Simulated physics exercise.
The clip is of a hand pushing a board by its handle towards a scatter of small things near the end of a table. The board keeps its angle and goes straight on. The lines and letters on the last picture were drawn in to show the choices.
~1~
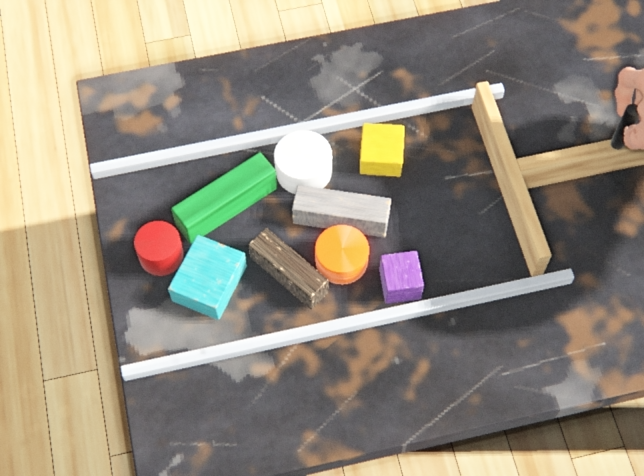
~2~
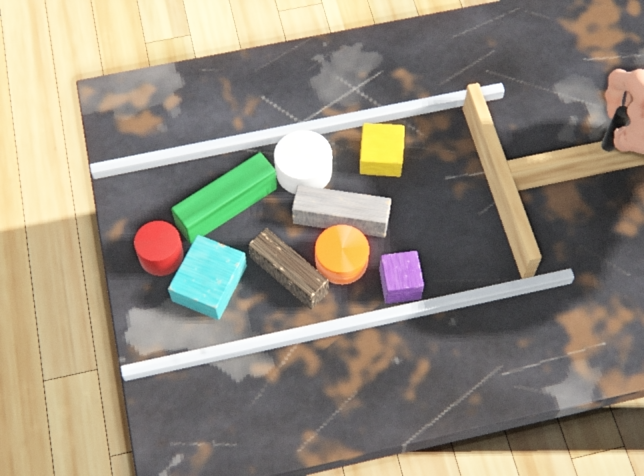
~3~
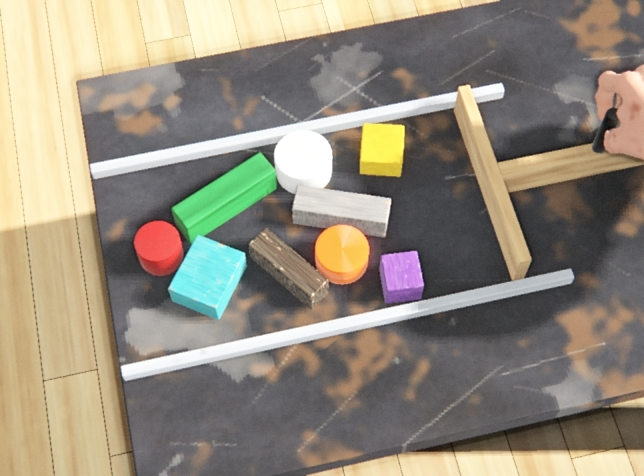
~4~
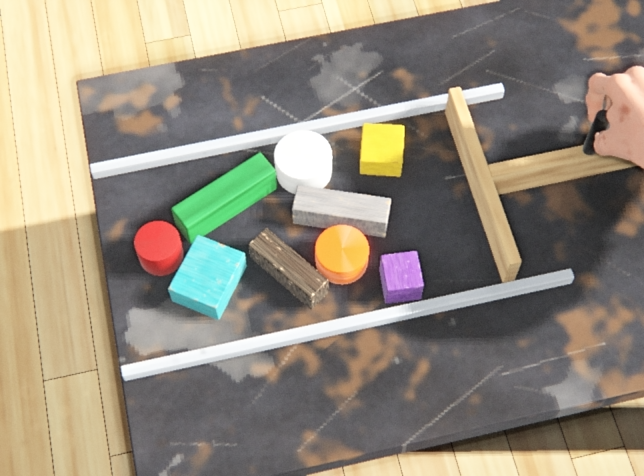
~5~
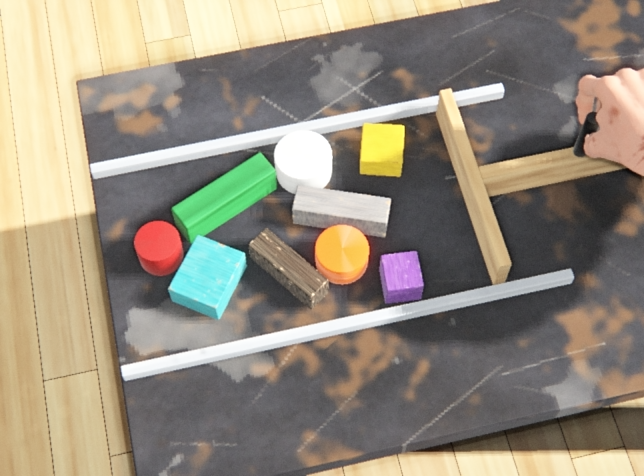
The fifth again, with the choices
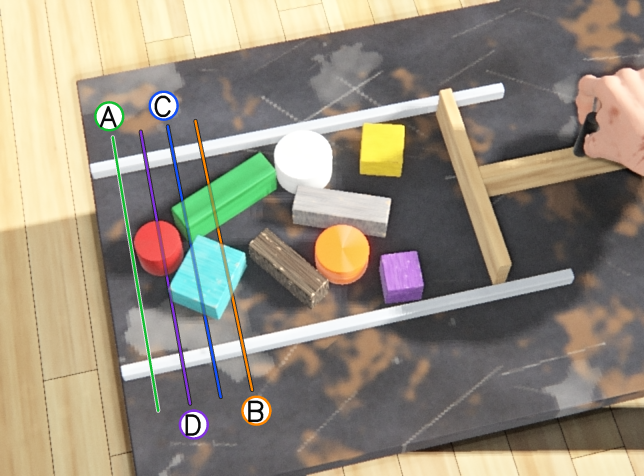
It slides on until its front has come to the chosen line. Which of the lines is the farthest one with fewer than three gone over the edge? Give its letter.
It can go as far as B.
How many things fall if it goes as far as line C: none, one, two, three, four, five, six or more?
In all, three.
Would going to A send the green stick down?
Yes.
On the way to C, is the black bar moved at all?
Yes.
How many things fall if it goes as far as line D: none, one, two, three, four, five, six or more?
By then, five.
On the marked copy, A at (134, 265); B at (222, 247); C at (192, 253); D at (164, 259).
With B. Early on, board (386, 192); green stick (221, 200); purple block (382, 284).
Further on, board (295, 210); red tin (141, 274); green stick (159, 205).
At the end, board (224, 225); green stick over the edge; red tin over the edge; two fallen.
As for the rest, A drops six; C drops three; D drops five.
